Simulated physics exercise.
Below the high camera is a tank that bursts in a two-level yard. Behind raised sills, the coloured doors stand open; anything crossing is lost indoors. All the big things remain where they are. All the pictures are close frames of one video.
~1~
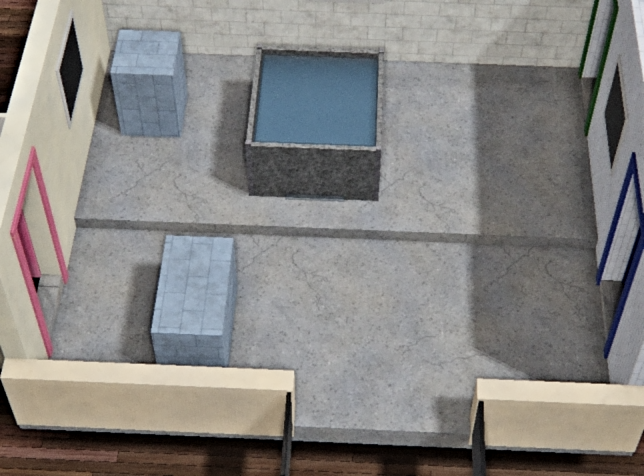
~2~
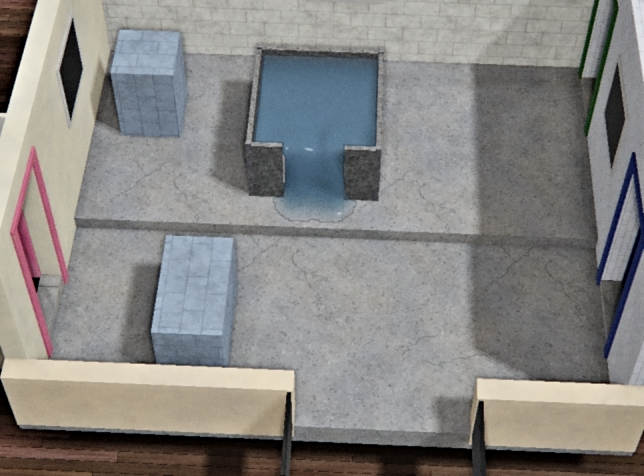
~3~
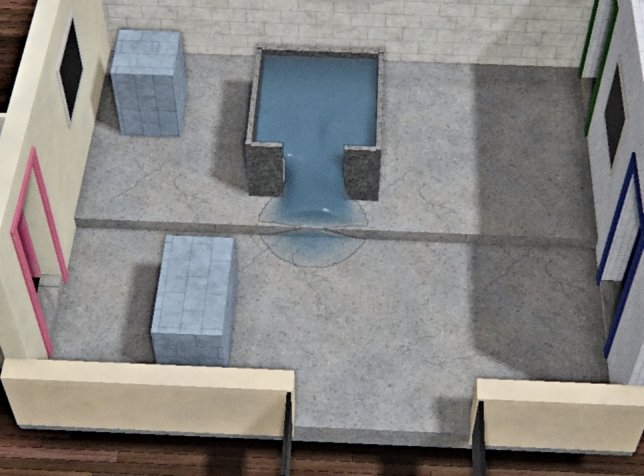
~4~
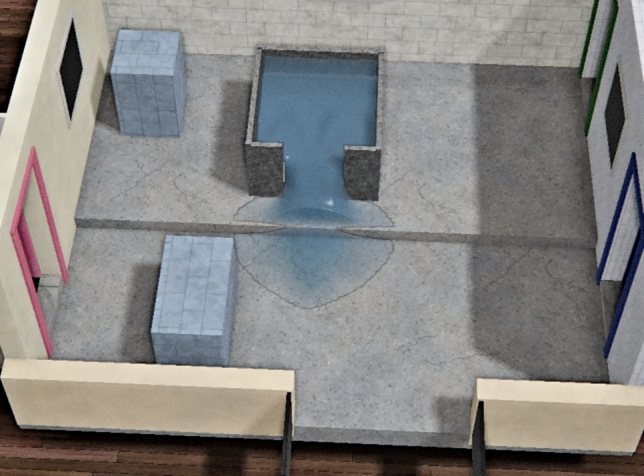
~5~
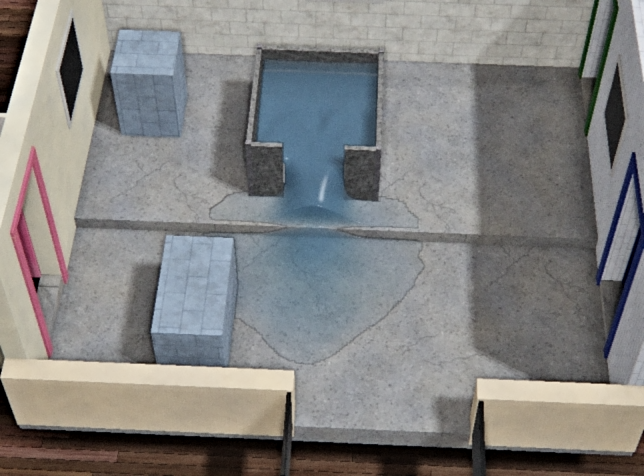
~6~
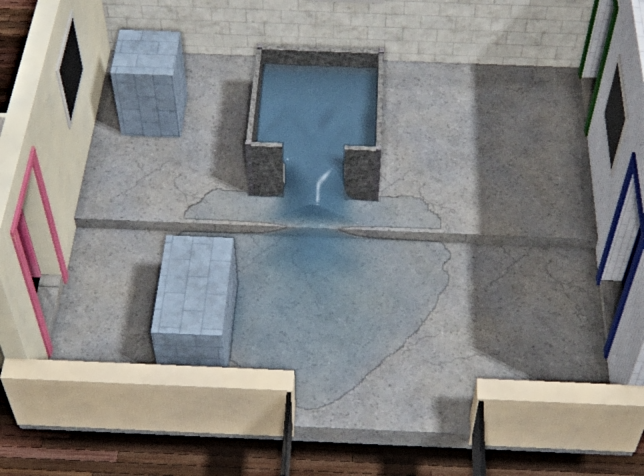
We see a full, still stone tank in a two-level yard with coloured doors; its front bursts open, and water pours through the gap, runs over the step and spreads across the lower floor, past a pale block.
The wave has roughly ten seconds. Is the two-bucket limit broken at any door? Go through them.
Going through them: The pink door keeps to it, the blue door keeps to it, the green door keeps to it.
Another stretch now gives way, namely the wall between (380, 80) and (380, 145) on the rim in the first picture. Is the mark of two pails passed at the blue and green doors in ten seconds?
Result - blue door: Clears the line; green door: Clears the line.
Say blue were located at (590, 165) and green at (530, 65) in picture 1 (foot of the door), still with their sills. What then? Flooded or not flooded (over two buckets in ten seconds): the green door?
As I see it, the green stays within limit.
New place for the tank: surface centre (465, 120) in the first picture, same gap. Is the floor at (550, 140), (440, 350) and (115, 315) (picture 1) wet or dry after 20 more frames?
I'd call them still dry, watered and still dry, in the order asked.
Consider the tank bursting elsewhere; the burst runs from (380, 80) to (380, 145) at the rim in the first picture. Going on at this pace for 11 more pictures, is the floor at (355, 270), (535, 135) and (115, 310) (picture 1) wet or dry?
In the order given: Untouched, swamped and untouched.
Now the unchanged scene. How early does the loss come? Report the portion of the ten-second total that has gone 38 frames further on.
Share gone: About 70 %.
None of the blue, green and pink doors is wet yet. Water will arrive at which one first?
The one in pink.
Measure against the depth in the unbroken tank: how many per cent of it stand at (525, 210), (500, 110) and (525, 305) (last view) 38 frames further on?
Roughly 0 per cent, 0 per cent and 2 per cent.
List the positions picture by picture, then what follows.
In the first frame, the open tank at (317, 101) is whole and still.
In the second frame, water pours out at (314, 177) and has run to (347, 210).
In the third frame, water pours out at (314, 179) and has run to (324, 262).
In the fourth frame, the front is at (311, 303), out from the gap at (314, 180).
In the fifth frame, water pours out at (314, 180) and has run to (313, 356).
In the sixth frame, water pours out at (314, 180) and has run to a hidden place.
A moment on, water covers 30 % of the floor; the pink door not reached, the blue door not reached, the green door not reached.
Next, water covers 40 % of the floor; the pink door wet at the sill, nothing in, the blue door not reached, the green door not reached.
Then, water covers 45 % of the floor; the pink door wet at the sill, nothing in, the blue door wet at the sill, nothing in, the green door not reached.
Later, water covers 50 % of the floor; the pink door wet at the sill, nothing in, the blue door wet at the sill, nothing in, the green door not reached.
In the end, water covers 50 % of the floor; the pink door wet at the sill, nothing in, the blue door wet at the sill, nothing in, the green door not reached.
